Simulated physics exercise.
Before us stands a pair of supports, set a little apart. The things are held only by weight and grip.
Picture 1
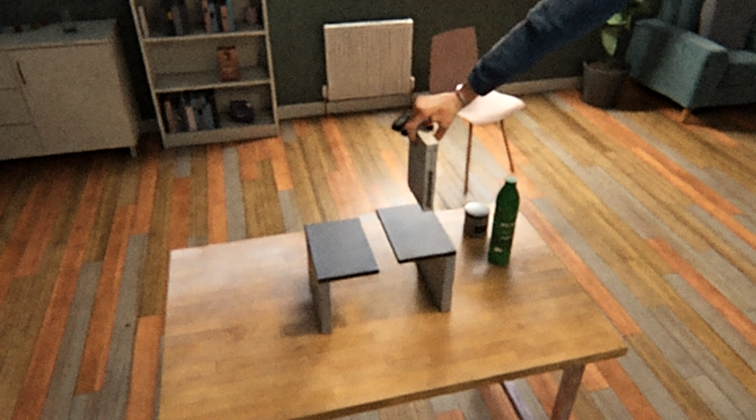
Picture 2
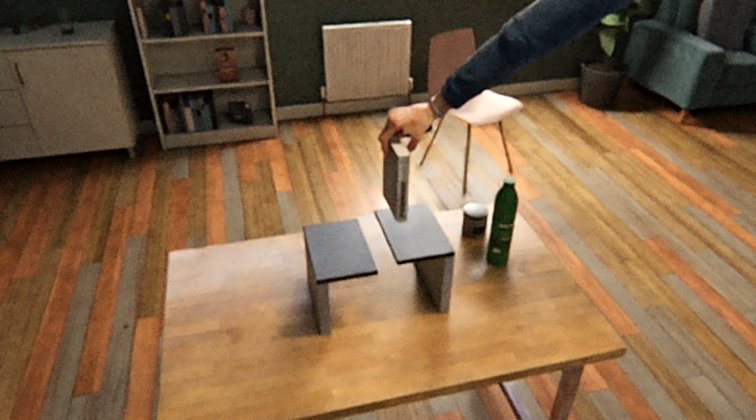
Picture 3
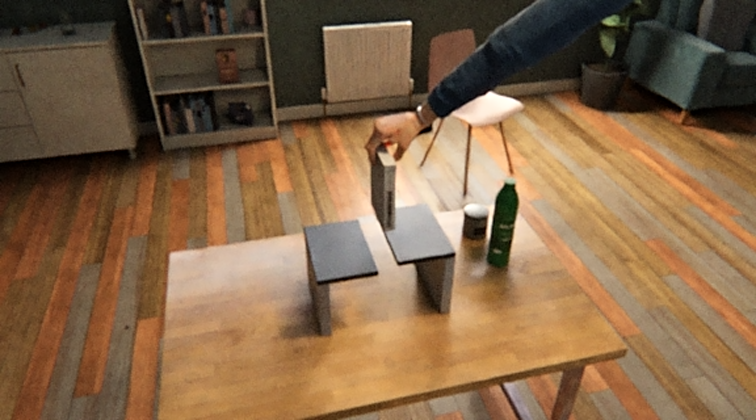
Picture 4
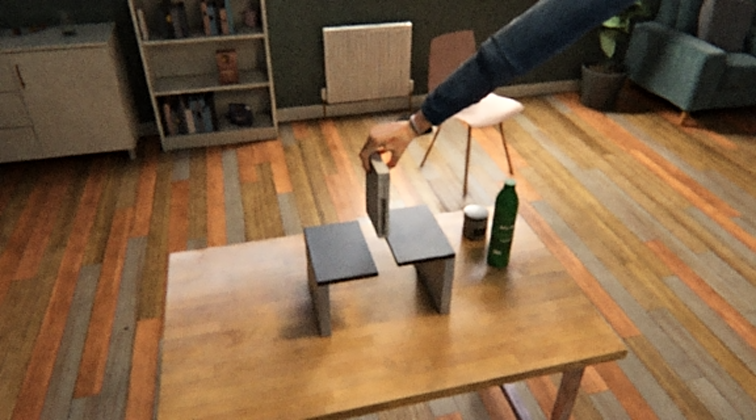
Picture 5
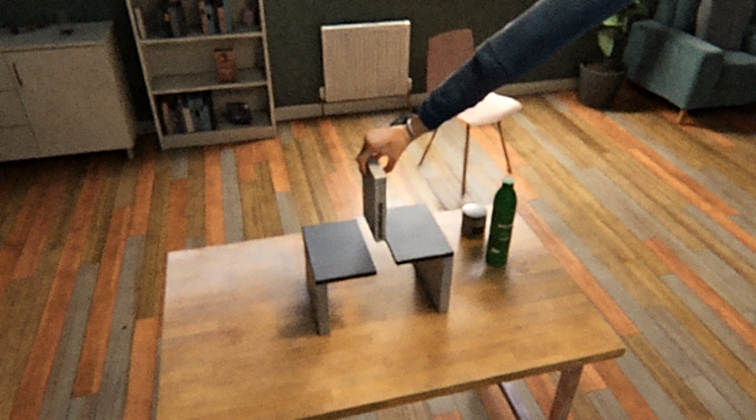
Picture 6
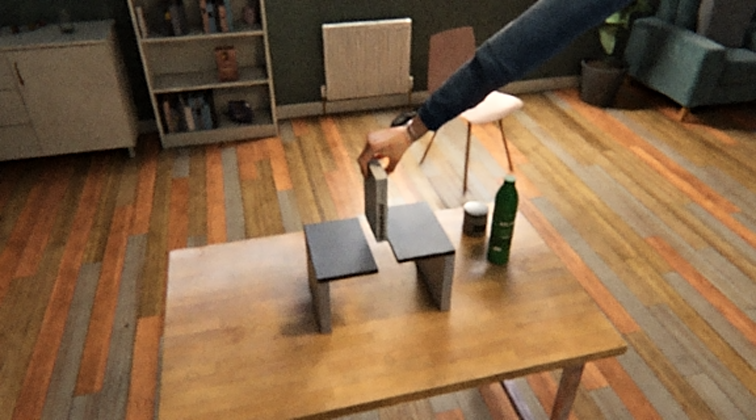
A hand moves a white book left above two supports, lowering it slightly near the gap.
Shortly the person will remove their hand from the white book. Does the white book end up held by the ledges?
Well look, it comes down onto the table.
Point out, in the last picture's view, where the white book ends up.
Close to (375, 268) in the last picture.
Then, 0.20 s past the last view, white book displaced a little near (375, 213).
Then, 0.30 s past the last view, white book displaced about its own width near (375, 256).
Then, 0.50 s past the last view, white book displaced well along near (375, 268).
Finally, moved from the start, white book; the other 2 still in place. Final places as the last picture's camera would see them, white book near (375, 268). The book goes down the gap.
